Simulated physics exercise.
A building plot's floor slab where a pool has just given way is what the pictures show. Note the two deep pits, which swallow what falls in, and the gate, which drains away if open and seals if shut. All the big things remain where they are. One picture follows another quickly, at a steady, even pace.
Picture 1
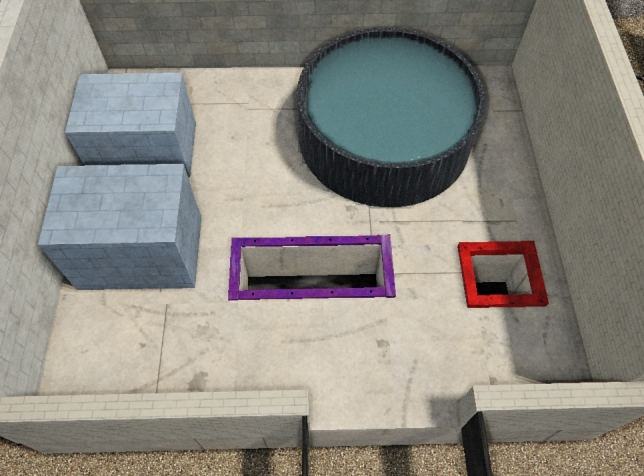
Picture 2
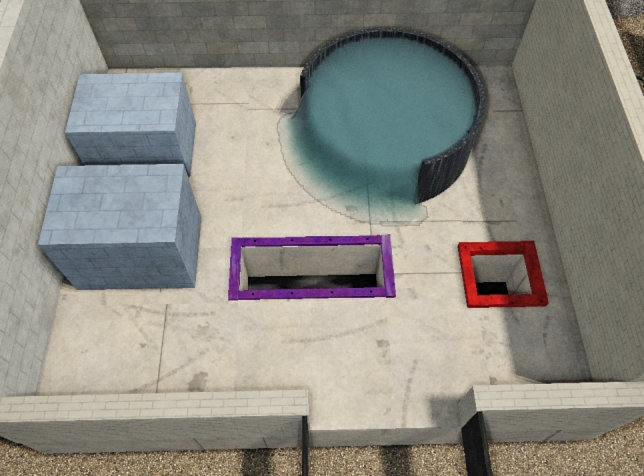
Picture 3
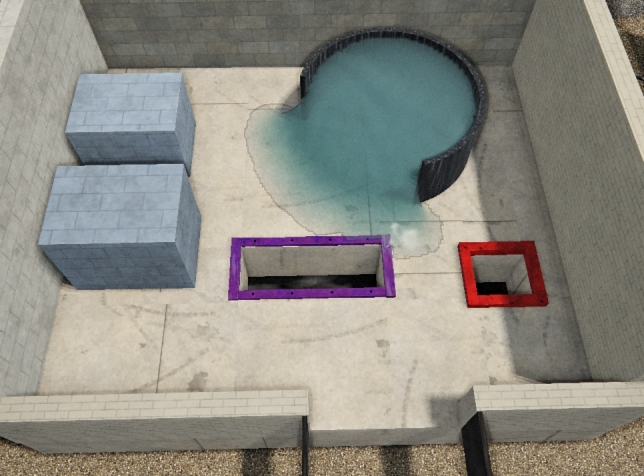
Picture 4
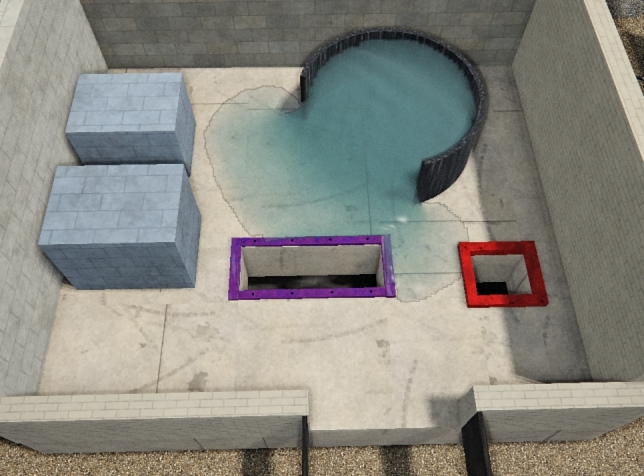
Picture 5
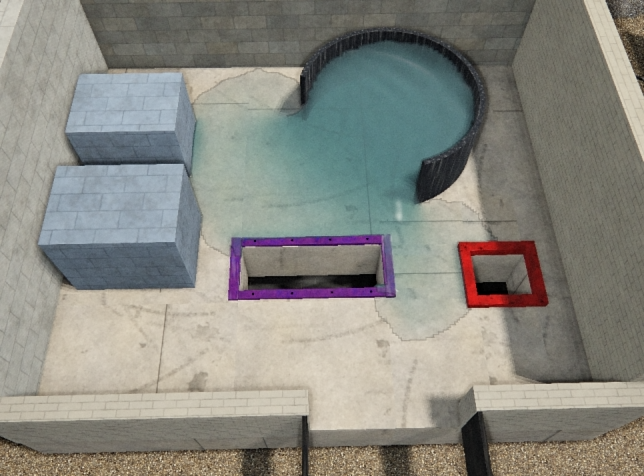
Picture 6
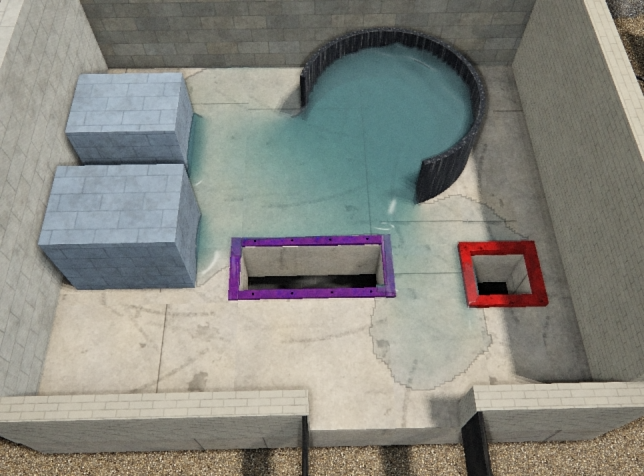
Teal water bursts from a round, dark-walled pool at the upper right of a pale walled yard, seen from high above by a still camera. Two blue-grey blocks stand at left, with a purple-rimmed rectangular pit in the middle and a smaller red-rimmed one at right. The water spreads left to the blocks and forward between the pits, fanning across the slab toward the front opening.
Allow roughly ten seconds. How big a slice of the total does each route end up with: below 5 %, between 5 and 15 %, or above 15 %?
In order: The gate lands in the middle band - five to fifteen per cent, the purple pit lands in the top band - past fifteen per cent, the red pit lands in the bottom band - below five per cent.
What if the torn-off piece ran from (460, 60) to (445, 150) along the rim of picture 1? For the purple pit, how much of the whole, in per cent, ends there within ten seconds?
Purple 8 %.
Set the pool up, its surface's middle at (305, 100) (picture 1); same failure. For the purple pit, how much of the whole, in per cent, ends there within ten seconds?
Estimate for the purple pit - some 45 in a hundred.
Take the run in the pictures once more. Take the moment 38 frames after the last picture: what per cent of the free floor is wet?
I reckon around 100 %.
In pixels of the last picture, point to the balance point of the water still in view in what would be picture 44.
My pick is pixel (302, 195).
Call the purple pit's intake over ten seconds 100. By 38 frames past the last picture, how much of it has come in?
I'd put it at about 95 per cent.
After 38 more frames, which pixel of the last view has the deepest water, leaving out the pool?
I'd mark about pixel (338, 78).
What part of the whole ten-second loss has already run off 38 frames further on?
Estimated share: Close to 90 %.
A moment on, water covers 55 % of the floor; the gate 1 %, the purple pit 16 %, the red pit 0 %.
Next, water covers 65 % of the floor; the gate 2 %, the purple pit 25 %, the red pit 0 %.
Then, water covers 80 % of the floor; the gate 4 %, the purple pit 32 %, the red pit 0 %.
Later, water covers 100 % of the floor; the gate 5 %, the purple pit 37 %, the red pit 0 %.
In the end, water covers 100 % of the floor; the gate 8 %, the purple pit 40 %, the red pit 0 %.
